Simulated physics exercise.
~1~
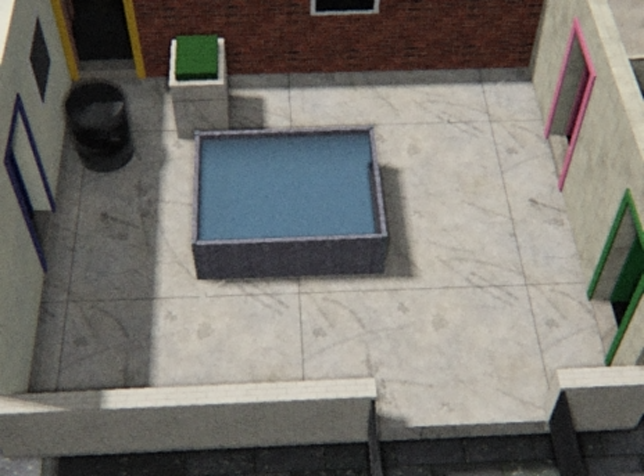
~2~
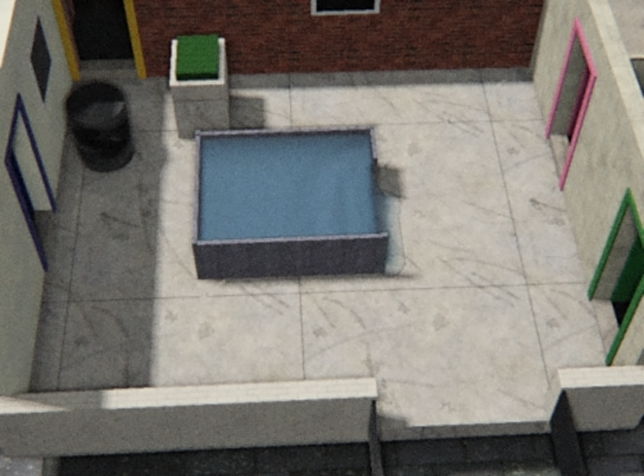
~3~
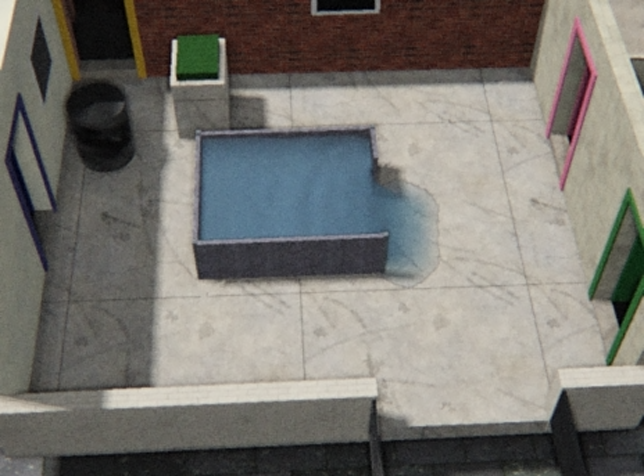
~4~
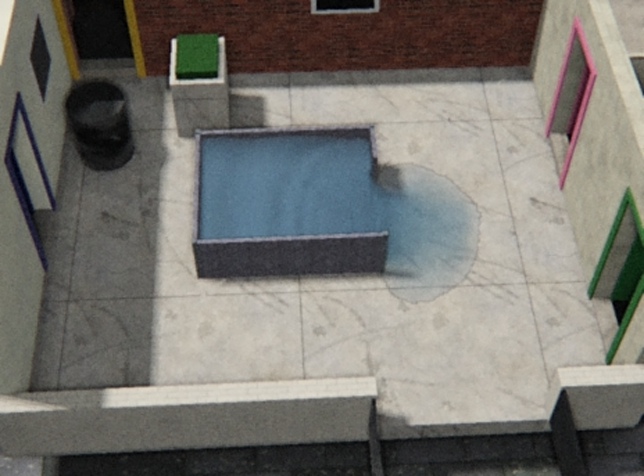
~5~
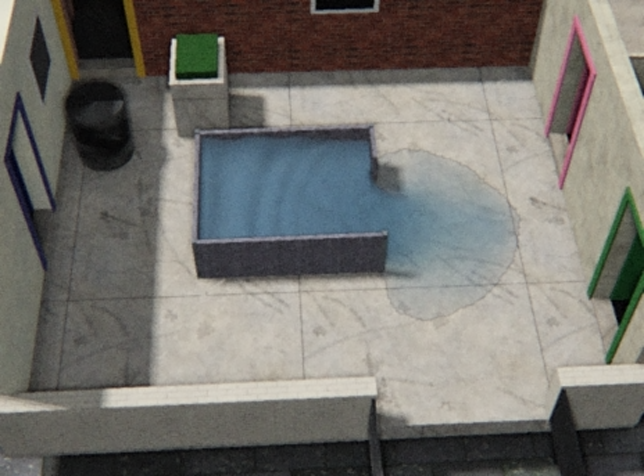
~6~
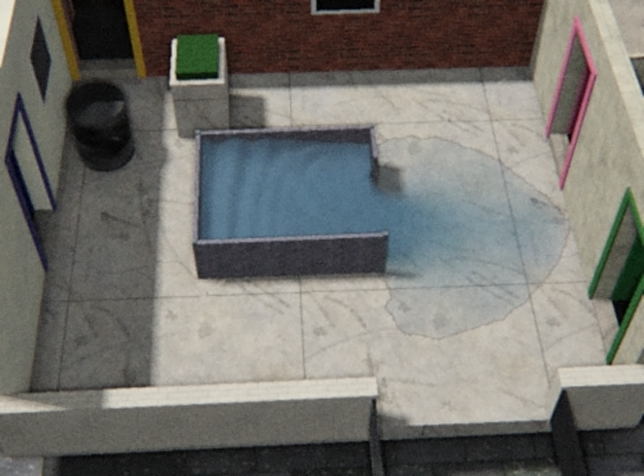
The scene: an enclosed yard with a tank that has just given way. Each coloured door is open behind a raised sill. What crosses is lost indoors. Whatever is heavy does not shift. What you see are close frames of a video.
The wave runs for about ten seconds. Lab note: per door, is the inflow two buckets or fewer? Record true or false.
Pink door false; green door false; blue door true; yellow door true.
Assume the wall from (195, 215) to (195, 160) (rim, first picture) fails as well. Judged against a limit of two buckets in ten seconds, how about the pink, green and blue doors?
My guess is the pink one is safe, the green one breaks the limit, and the blue one breaks the limit.
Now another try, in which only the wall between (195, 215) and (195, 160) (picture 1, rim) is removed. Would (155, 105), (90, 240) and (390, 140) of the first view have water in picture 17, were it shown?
Submerged, submerged, unwetted.
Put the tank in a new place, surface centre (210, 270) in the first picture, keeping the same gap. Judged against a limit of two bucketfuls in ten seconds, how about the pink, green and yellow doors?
As I see it, pink stays within limits, green gets swamped, and yellow stays within limits.
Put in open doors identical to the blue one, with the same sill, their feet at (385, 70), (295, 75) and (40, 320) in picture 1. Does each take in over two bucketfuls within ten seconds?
In order: Falls short, falls short, falls short.
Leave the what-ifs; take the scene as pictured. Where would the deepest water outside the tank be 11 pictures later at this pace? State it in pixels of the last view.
Around (609, 398).
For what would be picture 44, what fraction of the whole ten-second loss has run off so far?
Roughly 70 percent.
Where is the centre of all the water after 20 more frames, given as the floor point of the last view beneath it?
The balance point is around (419, 230).
A moment on, water covers 25 % of the floor; the pink door under two buckets in, the green door under two buckets in, the blue door not reached, the yellow door not reached.
Next, water covers 30 % of the floor; the pink door over two buckets in, the green door over two buckets in, the blue door not reached, the yellow door not reached.
Then, water covers 40 % of the floor; the pink door over two buckets in, the green door far over two buckets in, the blue door not reached, the yellow door not reached.
Later, water covers 75 % of the floor; the pink door far over two buckets in, the green door far over two buckets in, the blue door not reached, the yellow door wet at the sill, nothing in.
In the end, water covers 95 % of the floor; the pink door far over two buckets in, the green door far over two buckets in, the blue door wet at the sill, nothing in, the yellow door wet at the sill, nothing in.
